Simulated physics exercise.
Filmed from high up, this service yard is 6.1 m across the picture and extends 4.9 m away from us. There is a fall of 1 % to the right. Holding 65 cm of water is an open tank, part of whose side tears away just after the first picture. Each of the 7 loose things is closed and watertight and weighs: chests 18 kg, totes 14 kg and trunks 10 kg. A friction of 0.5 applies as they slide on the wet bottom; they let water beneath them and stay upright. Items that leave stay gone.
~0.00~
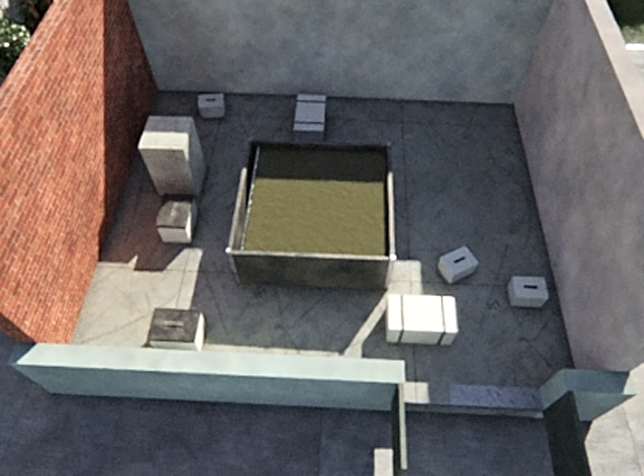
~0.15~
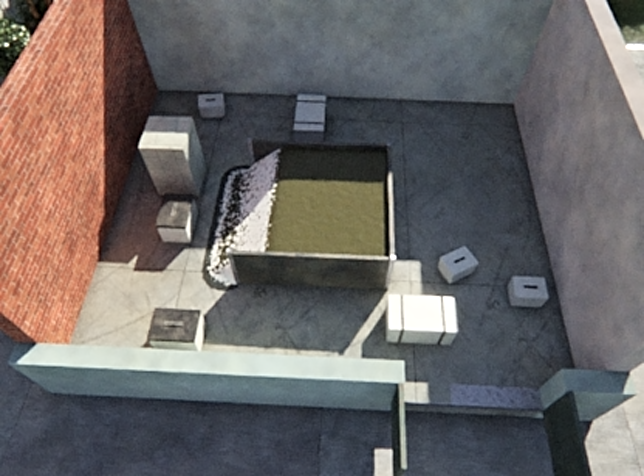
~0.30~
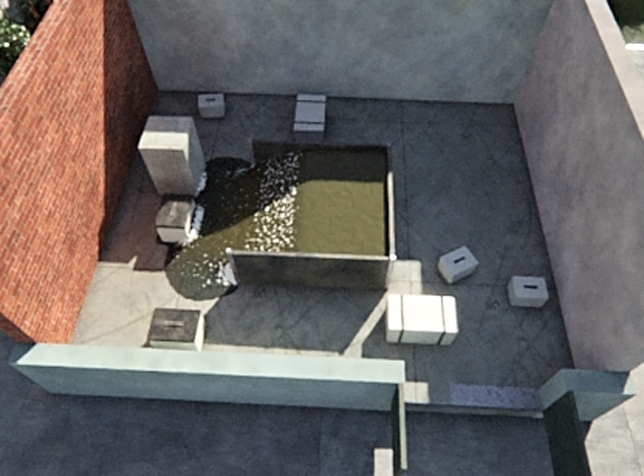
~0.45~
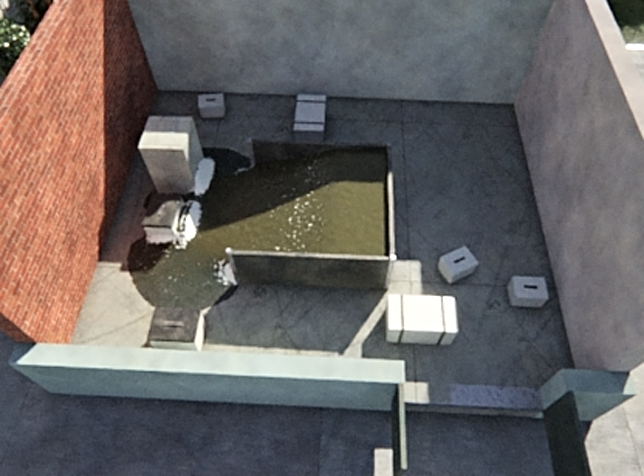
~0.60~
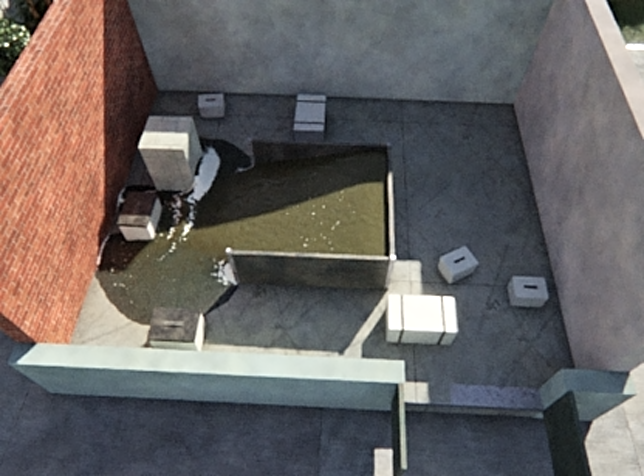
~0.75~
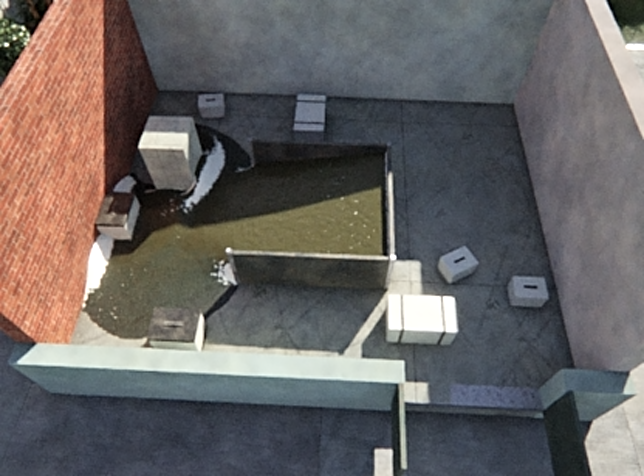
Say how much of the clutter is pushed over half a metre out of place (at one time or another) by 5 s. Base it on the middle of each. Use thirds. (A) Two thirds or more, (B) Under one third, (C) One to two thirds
Two thirds or more (A).
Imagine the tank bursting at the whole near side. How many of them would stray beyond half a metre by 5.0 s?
In that case the number is 4.
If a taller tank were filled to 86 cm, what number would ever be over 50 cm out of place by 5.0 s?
Count: 6.
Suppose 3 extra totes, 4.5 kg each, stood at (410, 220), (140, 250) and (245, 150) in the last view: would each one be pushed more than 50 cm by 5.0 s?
Each in turn ends up within the limit, beyond the limit, beyond the limit.
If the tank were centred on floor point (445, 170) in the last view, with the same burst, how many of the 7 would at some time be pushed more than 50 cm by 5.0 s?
That gives 4 of them.
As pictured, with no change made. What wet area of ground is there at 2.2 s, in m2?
Somewhere about 14 m2, give or take.
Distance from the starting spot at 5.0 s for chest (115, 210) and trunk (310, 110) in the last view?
Taking them in turn, I get 140 cm for the first and 200 cm for the second.
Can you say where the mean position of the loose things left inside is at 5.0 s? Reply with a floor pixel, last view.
(418, 223).
After 1.1 s 1 of 7 are over 50 cm from their spots; 1 afloat.
After 2.2 s 1 of 7 are over 50 cm from their spots; 2 afloat.
After 3.5 s 3 of 7 are over 50 cm from their spots; 2 afloat.
After 5.0 s 6 of 7 are over 50 cm from their spots, and 6 have been at some point; 2 afloat.
